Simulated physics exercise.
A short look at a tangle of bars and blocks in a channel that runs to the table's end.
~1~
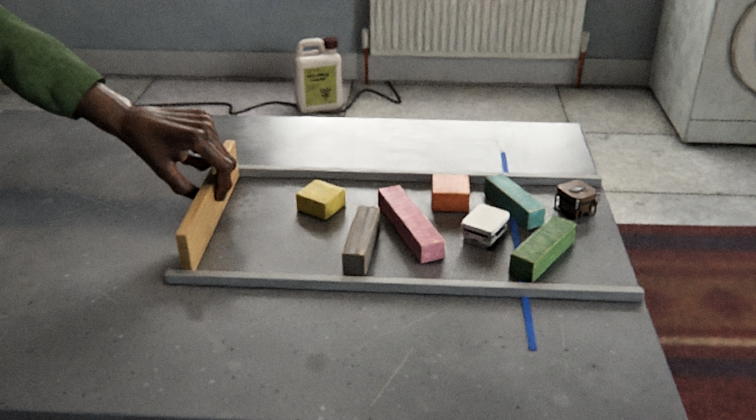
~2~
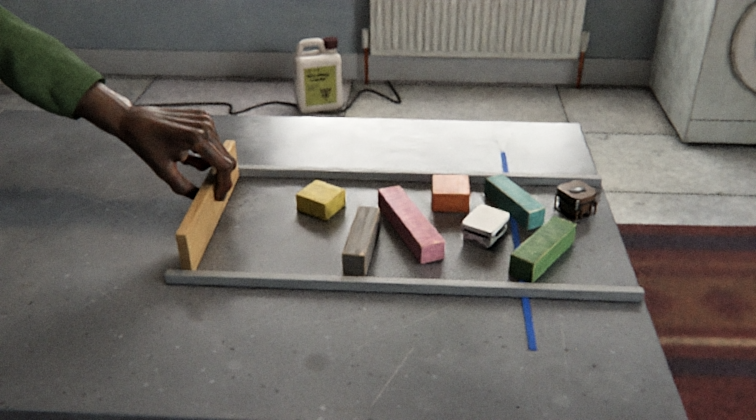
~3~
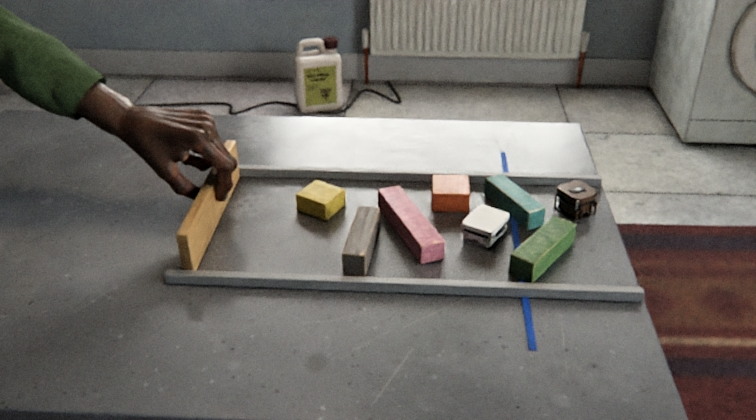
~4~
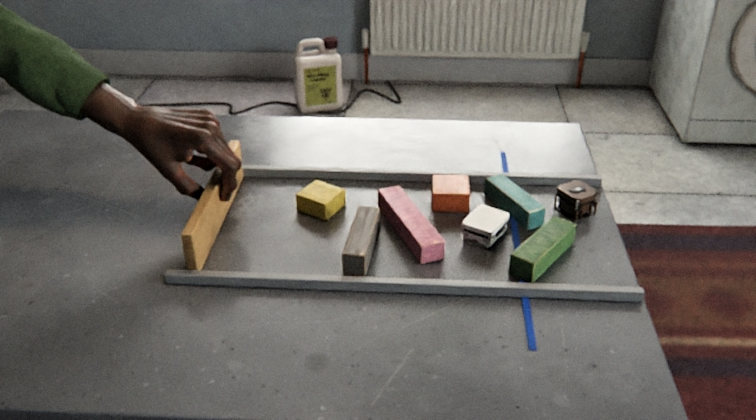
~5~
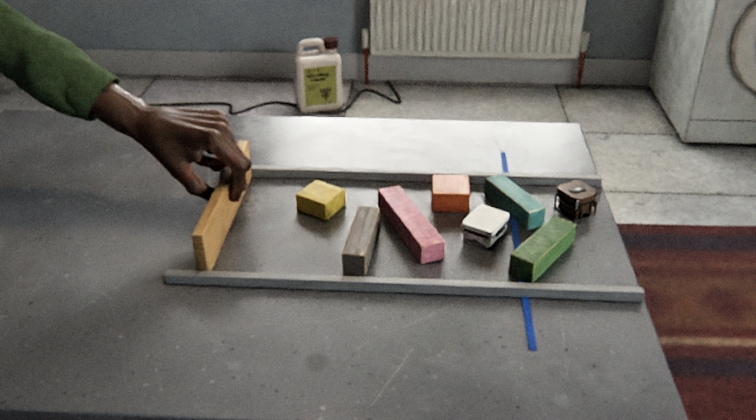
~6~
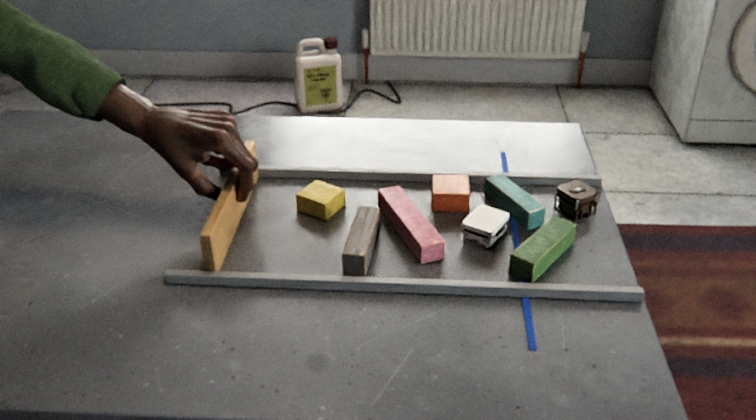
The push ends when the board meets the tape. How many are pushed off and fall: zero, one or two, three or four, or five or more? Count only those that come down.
The number that fall off is one or two.
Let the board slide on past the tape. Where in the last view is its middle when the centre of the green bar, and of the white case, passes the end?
At (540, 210) for the green bar; at (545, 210) for the white case.
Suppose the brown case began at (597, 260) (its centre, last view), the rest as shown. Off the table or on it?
From there it does not fall.
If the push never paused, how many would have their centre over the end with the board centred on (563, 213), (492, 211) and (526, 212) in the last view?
The counts: 4, 0 and 1.
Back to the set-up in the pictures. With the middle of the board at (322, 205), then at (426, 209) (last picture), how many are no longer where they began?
First 1, then 6.
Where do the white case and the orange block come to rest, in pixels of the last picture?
The white case at (594, 233), the orange block at (562, 189).
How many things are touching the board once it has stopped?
2 of them.
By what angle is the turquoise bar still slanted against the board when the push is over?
Some 15 degrees.
Early on, none off yet; brown case at rest near (576, 200); green bar at rest near (543, 249); turquoise bar at rest near (514, 201).
Finally, the number that fall off is one or two; lost, brown case.
